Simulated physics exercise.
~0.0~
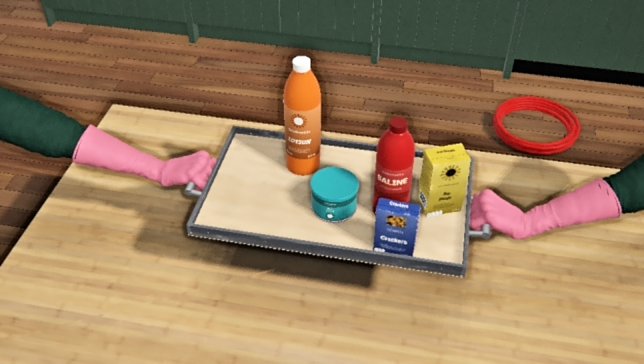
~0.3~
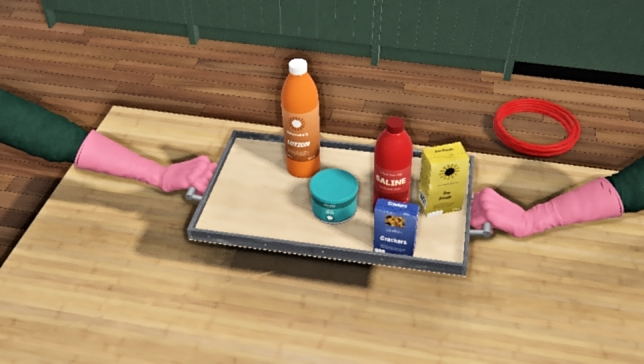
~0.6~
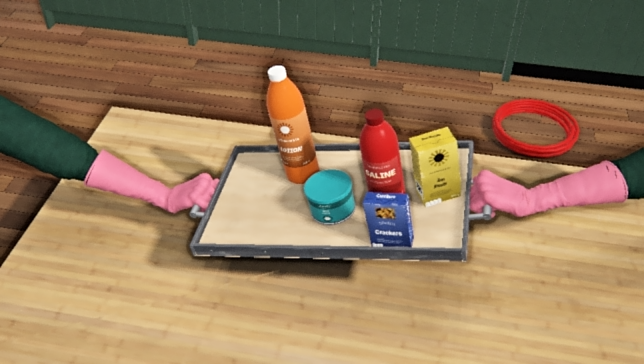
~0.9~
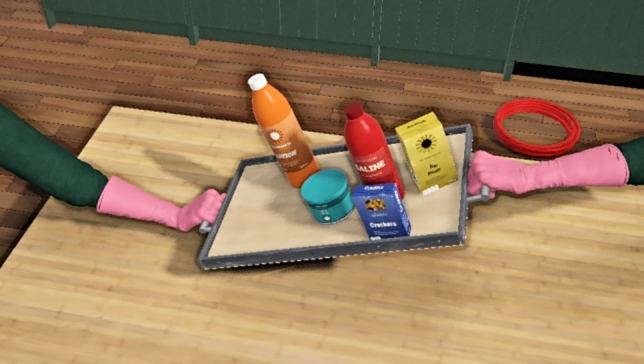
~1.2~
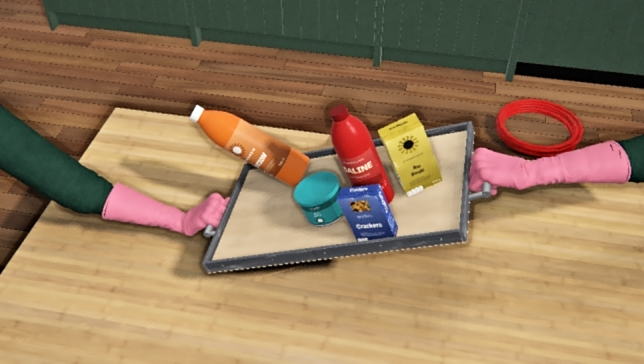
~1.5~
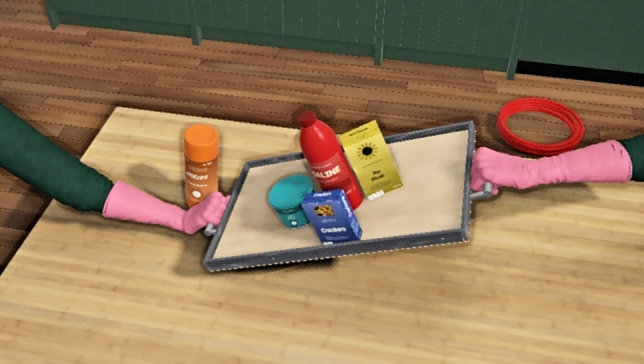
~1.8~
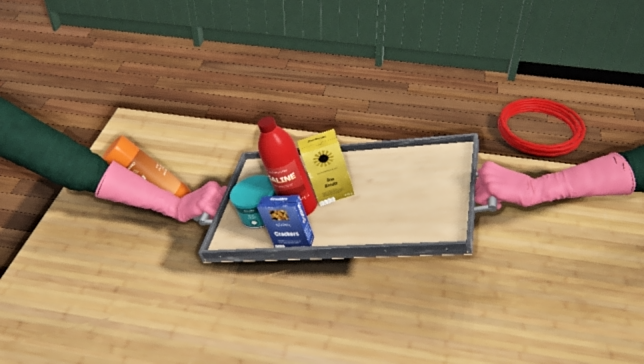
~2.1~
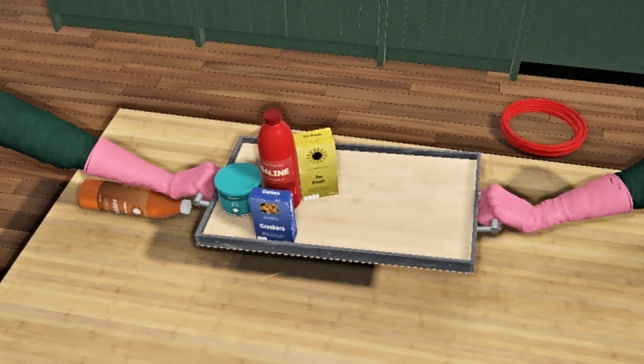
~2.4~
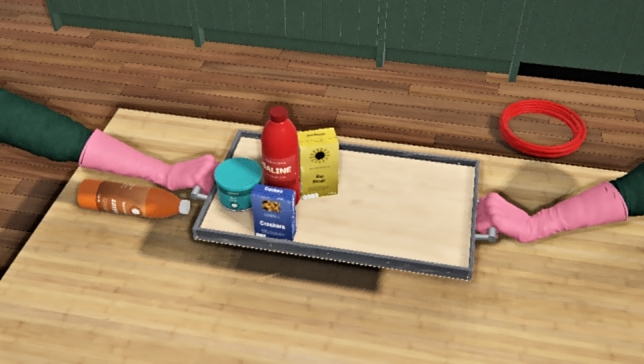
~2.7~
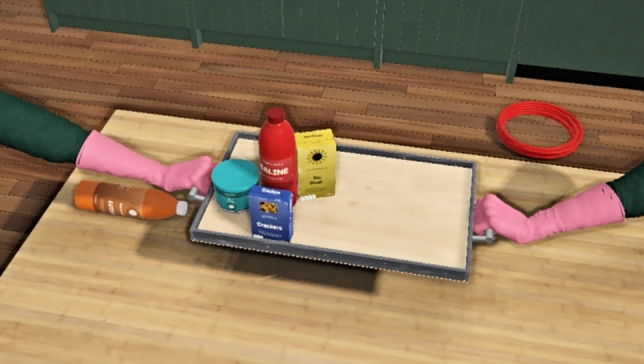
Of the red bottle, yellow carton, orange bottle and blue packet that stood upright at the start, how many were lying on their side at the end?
Just one of them was lying on its side at the end, the orange bottle.
